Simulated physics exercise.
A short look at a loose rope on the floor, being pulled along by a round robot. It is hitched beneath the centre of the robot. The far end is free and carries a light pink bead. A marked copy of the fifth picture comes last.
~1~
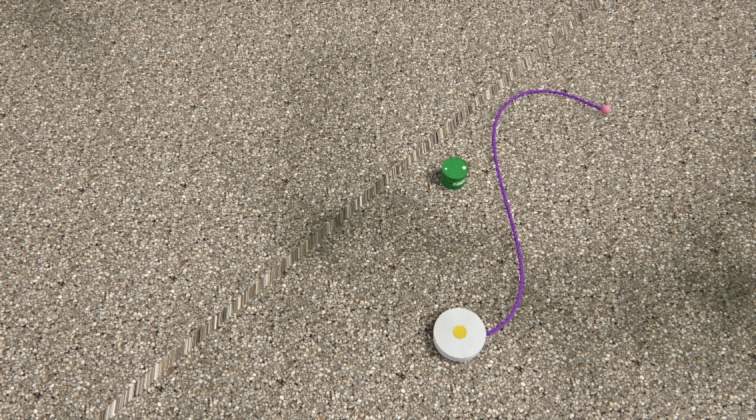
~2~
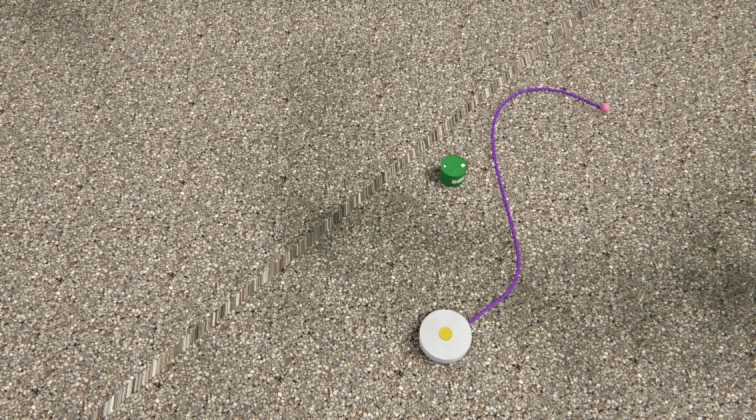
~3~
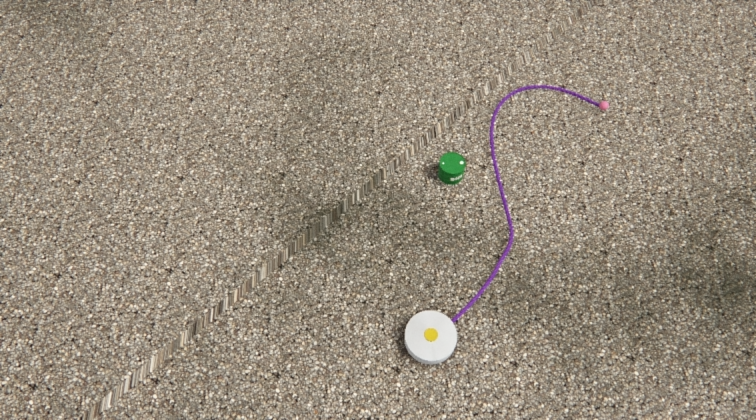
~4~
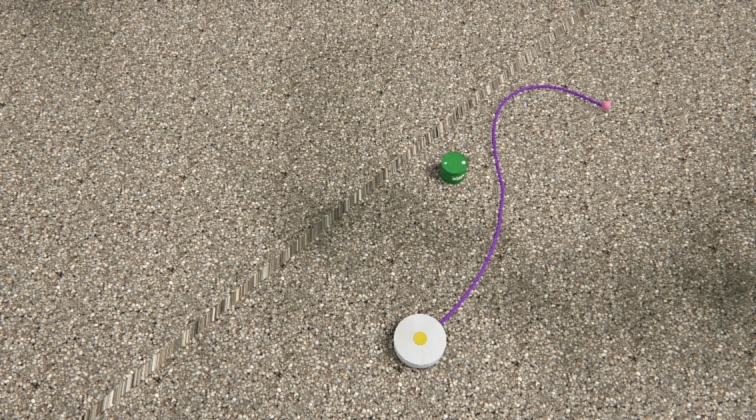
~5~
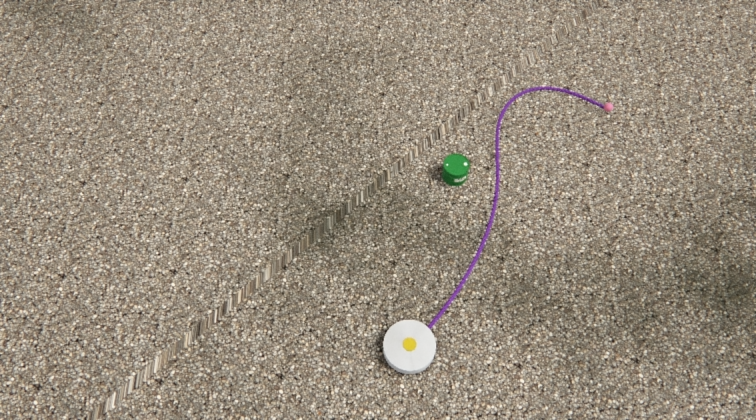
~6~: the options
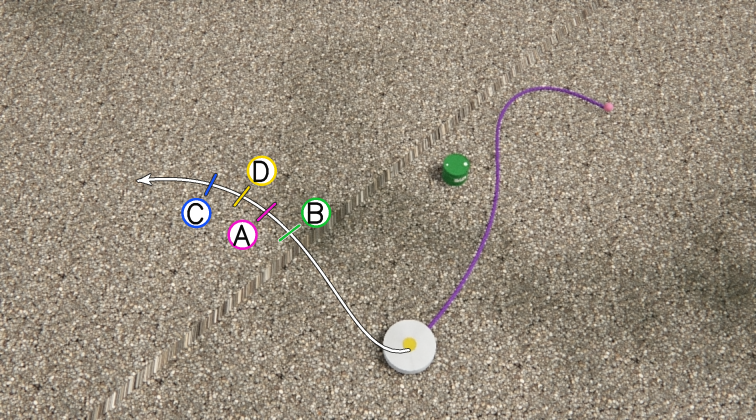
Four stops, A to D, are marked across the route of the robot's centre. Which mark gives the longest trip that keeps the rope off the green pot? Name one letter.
It should halt at B.
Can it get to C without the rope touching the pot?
No.
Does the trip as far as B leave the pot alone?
Yes.
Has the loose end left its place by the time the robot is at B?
No.
On the copy, A at (266, 212); B at (290, 233); C at (211, 184); D at (242, 196); the route from (409, 350) via (287, 230) to (138, 181).
On B. First, robot (355, 318), middle of the rope (494, 177), free end (608, 107).
Then, robot (320, 267), middle of the rope (494, 177), free end (608, 107).
Finally, robot (289, 229), middle of the rope (486, 175), free end (608, 107); nothing has been touched.
By contrast, A brings the rope against the pot; C brings the rope against the pot; D brings the rope against the pot.
